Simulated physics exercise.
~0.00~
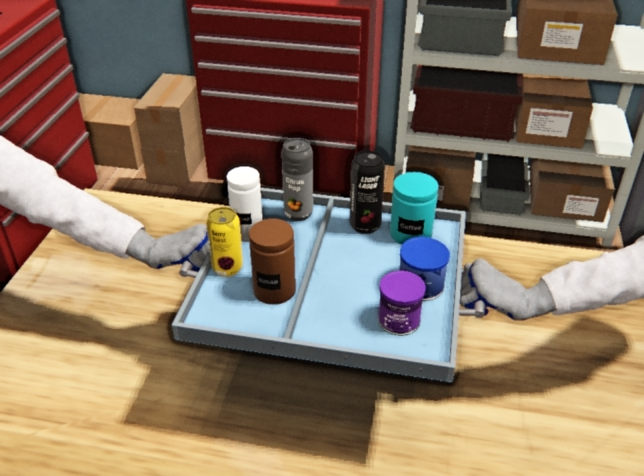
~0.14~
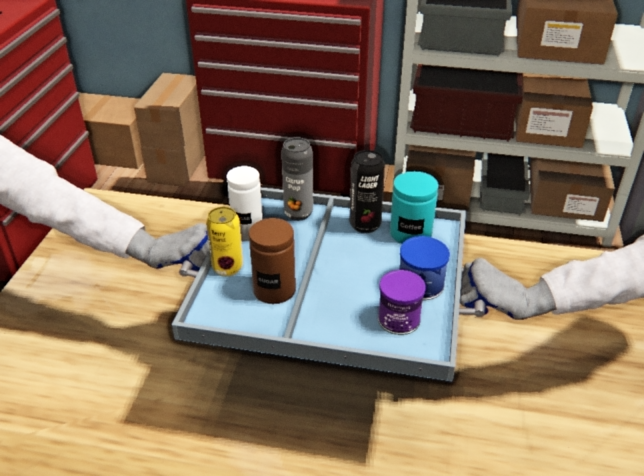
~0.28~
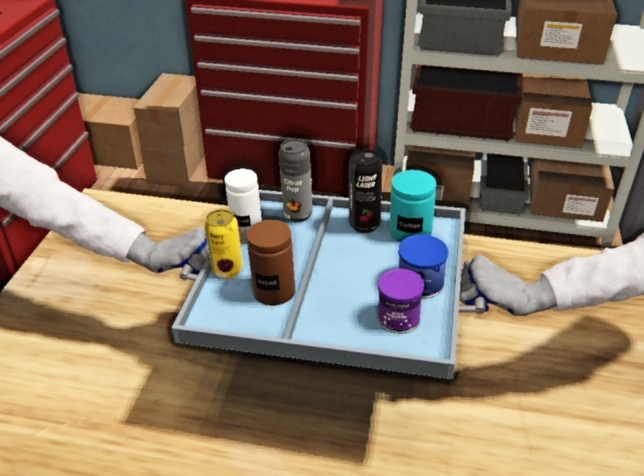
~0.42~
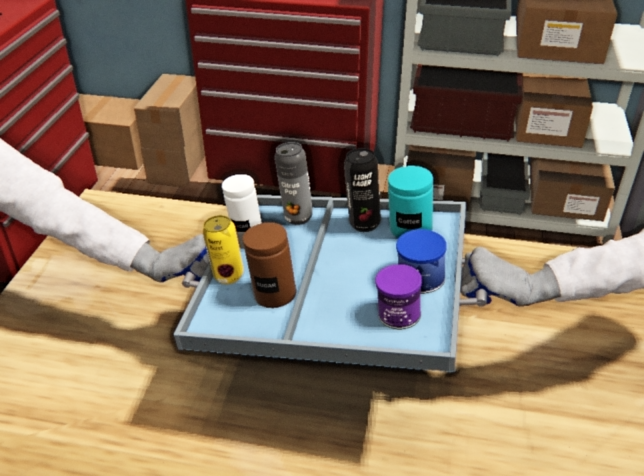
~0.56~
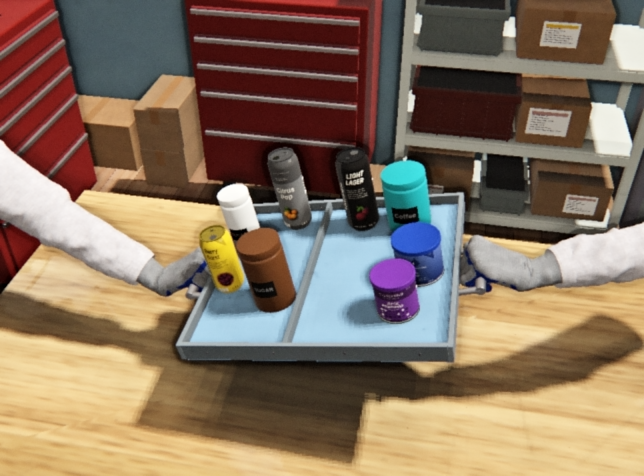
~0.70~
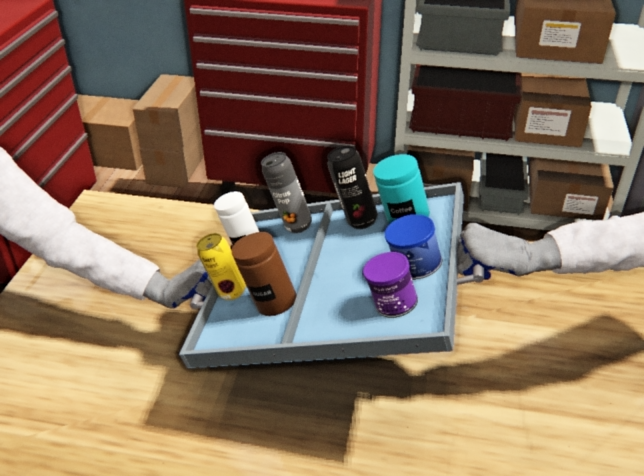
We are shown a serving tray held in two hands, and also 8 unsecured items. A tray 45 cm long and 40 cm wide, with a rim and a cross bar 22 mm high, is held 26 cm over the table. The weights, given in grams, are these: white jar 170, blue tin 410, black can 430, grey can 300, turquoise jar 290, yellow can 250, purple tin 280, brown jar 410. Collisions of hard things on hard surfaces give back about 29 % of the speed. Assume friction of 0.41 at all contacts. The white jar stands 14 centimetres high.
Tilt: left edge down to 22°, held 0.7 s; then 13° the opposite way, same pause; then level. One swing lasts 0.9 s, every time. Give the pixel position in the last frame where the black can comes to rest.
At about (275, 203).
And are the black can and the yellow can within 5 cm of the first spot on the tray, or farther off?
As for the black can, it winds up somewhere else, and the yellow can remains where it was.
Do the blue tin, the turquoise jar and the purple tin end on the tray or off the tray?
Afterwards, the blue tin stays on its support, the turquoise jar stays on its support, and the purple tin stays on its support.
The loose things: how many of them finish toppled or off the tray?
Total count: 2.
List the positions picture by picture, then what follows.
In the first picture, tray level; black can (367, 194); white jar (245, 205).
In the second picture, tray level; grey can (298, 181); turquoise jar (413, 209).
In the third picture, tray at 2°, left edge down; yellow can (224, 245); purple tin (400, 301).
In the fourth picture, tray at 6°, left edge down; brown jar (270, 266); white jar (243, 212).
In the fifth picture, tray at 11°, left edge down; blue tin (418, 255); grey can (290, 190).
In the sixth picture, tray at 17°, left edge down; black can (353, 189); turquoise jar (402, 192).
After 1.50 s, tray at 22°, left edge down; grey can now off the tray; black can on its side near (273, 222).
After 2.20 s, tray at 1°, left edge down; black can on its side near (275, 204).
At rest (4.7 s), off the tray, grey can; tipped over on the tray, black can; the other 6 in place, give or take 5 cm. Seen from the same camera at the end, black can near (275, 203).
